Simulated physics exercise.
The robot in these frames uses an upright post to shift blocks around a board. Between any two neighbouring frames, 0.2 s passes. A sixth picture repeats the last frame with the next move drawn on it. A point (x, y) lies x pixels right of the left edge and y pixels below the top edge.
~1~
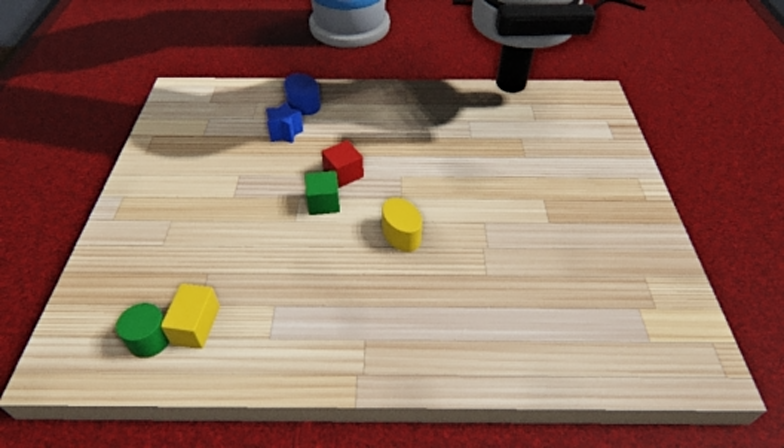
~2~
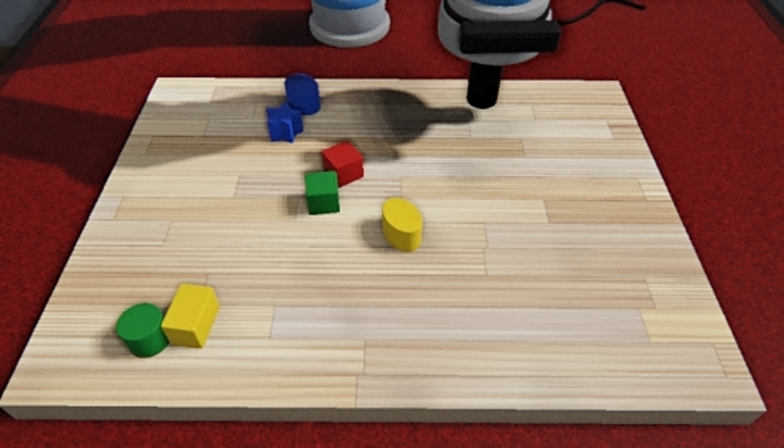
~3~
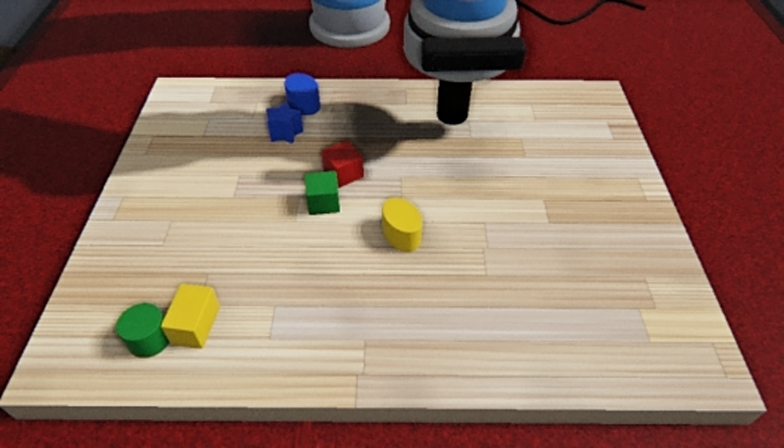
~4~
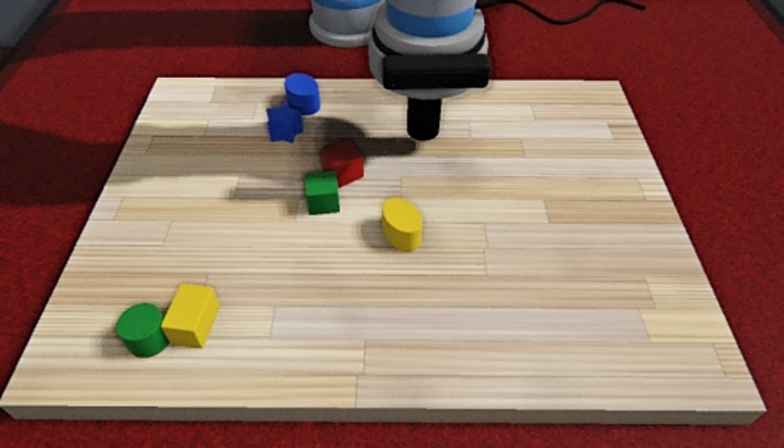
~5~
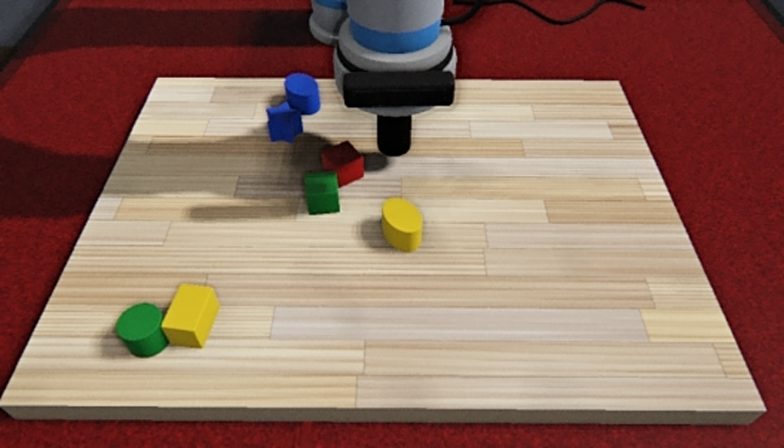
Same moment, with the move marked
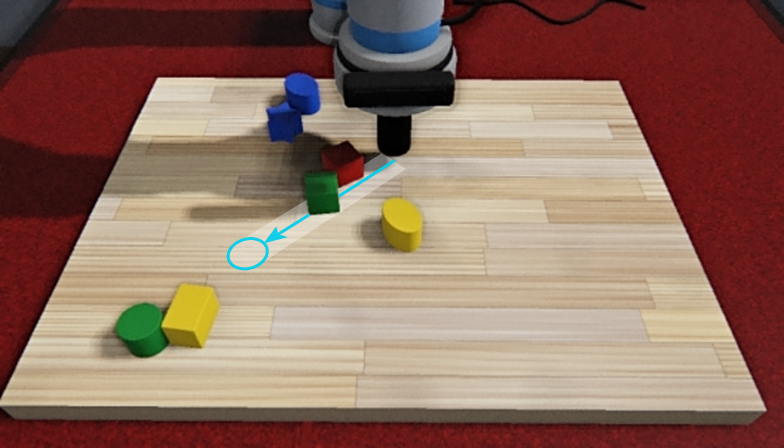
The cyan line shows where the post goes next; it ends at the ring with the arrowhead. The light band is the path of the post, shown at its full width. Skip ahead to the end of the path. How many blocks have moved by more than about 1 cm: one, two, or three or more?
Two.
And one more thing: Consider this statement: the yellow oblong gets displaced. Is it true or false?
That is false.
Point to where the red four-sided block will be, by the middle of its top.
Located at (316, 158).
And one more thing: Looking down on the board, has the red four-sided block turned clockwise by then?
I expect so.
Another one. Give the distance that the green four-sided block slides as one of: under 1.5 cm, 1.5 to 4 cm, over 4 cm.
Its final spot will lie more than 4 cm from the current one.
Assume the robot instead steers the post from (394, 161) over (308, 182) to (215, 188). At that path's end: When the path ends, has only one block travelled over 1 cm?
Yes, it checks out.
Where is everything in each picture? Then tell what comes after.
The first picture shows lower end of the post at (511, 86), tops of blocks, yellow oblong at (187, 306), green four-sided block at (321, 183), red four-sided block at (342, 153), yellow elliptical block at (402, 214).
The second picture shows post at (481, 101), blocks as before.
The third picture shows post at (452, 117), blocks as before.
The fourth picture shows post at (423, 132), blocks as before.
The fifth picture shows post at (394, 147), yellow oblong at (187, 306), green four-sided block at (321, 183), red four-sided block at (342, 153), yellow elliptical block at (402, 214).
The drawn path runs in a line from (394, 161) to (248, 253).
The first path, step by step. One third of the way, post at (349, 176); green four-sided block at (317, 186); red four-sided block at (320, 157), turned 60° clockwise.
Two thirds of the way, post at (298, 207); green four-sided block at (269, 220), turned 35° anticlockwise; red four-sided block at (316, 158), turned 80° clockwise.
At the end, post at (244, 240); yellow oblong not moved; green four-sided block at (214, 258), turned 55° anticlockwise; red four-sided block at (316, 158), turned 80° clockwise; yellow elliptical block not moved.
